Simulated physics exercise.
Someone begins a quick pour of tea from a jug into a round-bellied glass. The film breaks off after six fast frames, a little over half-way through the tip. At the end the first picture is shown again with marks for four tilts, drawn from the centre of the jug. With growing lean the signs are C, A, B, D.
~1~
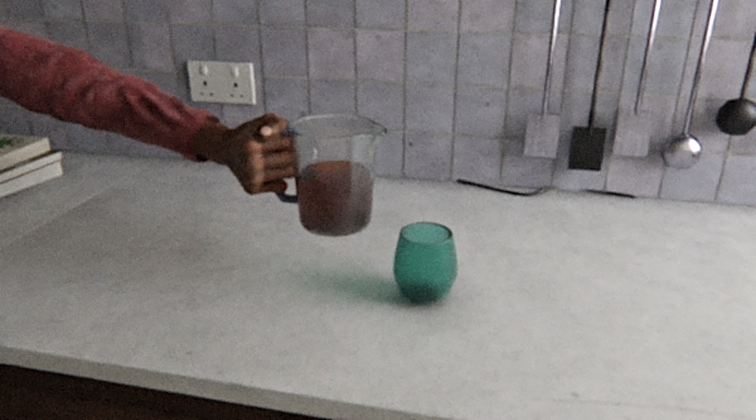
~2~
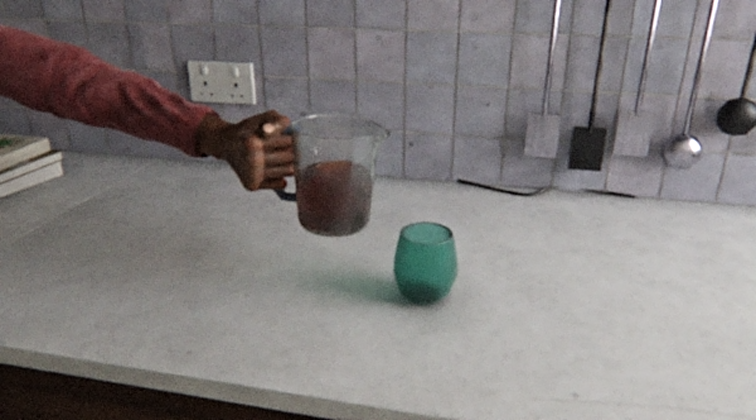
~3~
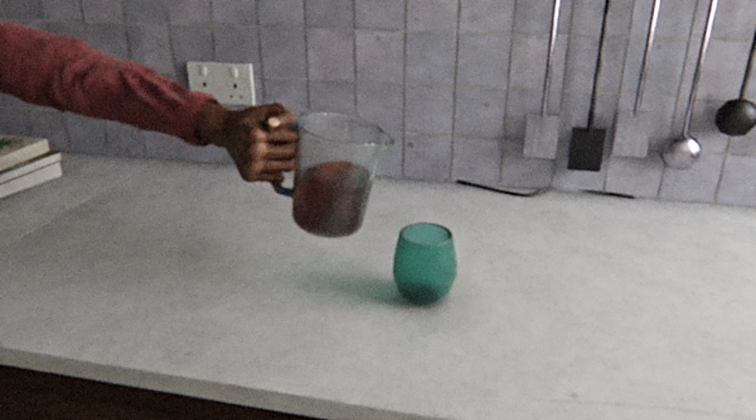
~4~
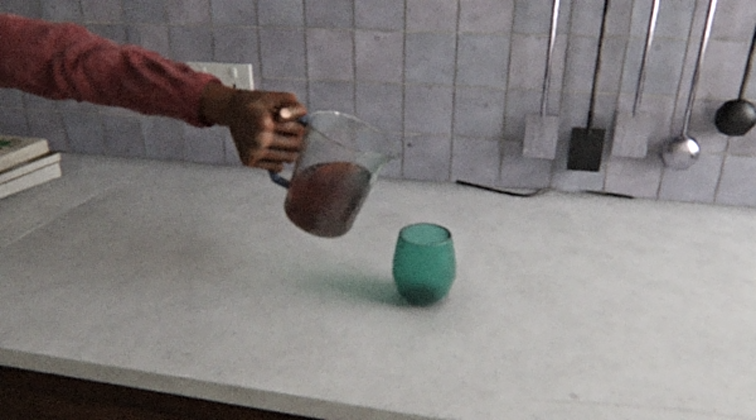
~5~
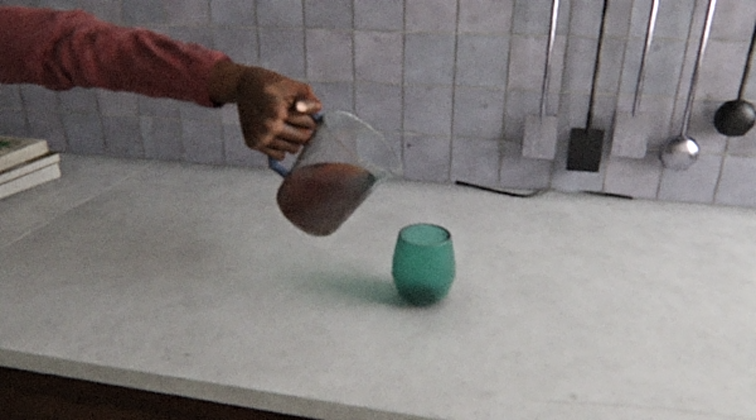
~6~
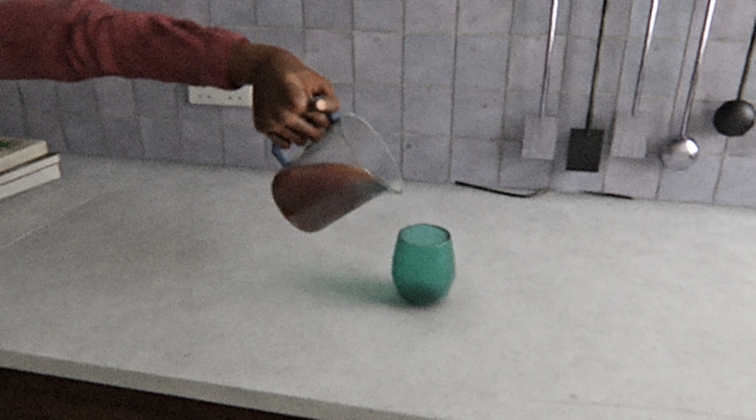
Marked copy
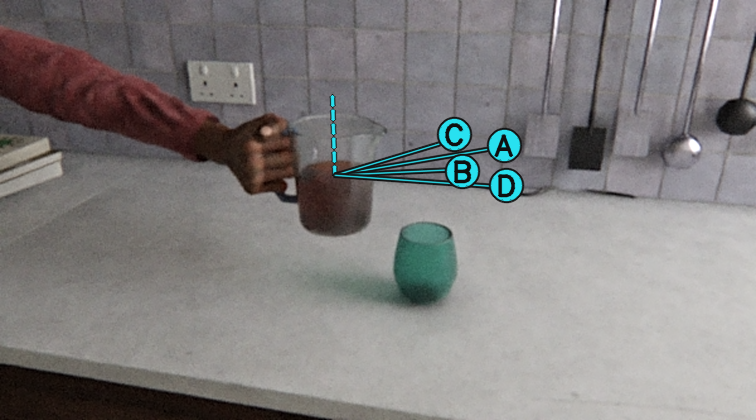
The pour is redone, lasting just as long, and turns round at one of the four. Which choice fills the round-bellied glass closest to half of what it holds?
Take C.
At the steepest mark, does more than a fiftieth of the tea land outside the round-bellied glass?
Yes.
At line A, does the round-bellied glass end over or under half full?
Over.
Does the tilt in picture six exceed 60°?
No, it does not.
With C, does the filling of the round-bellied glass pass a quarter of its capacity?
Yes.
On the marked copy, A at (487, 149); B at (445, 170); C at (439, 143); D at (489, 186).
With A, the round-bellied glass ends with about 68 % of what it can hold.
With B, the round-bellied glass ends with about 71 % of what it can hold; 14 % of the tea is spilt.
With C, the round-bellied glass ends with about 48 % of what it can hold.
With D, the round-bellied glass ends with about 66 % of what it can hold; 31 % of the tea is spilt.
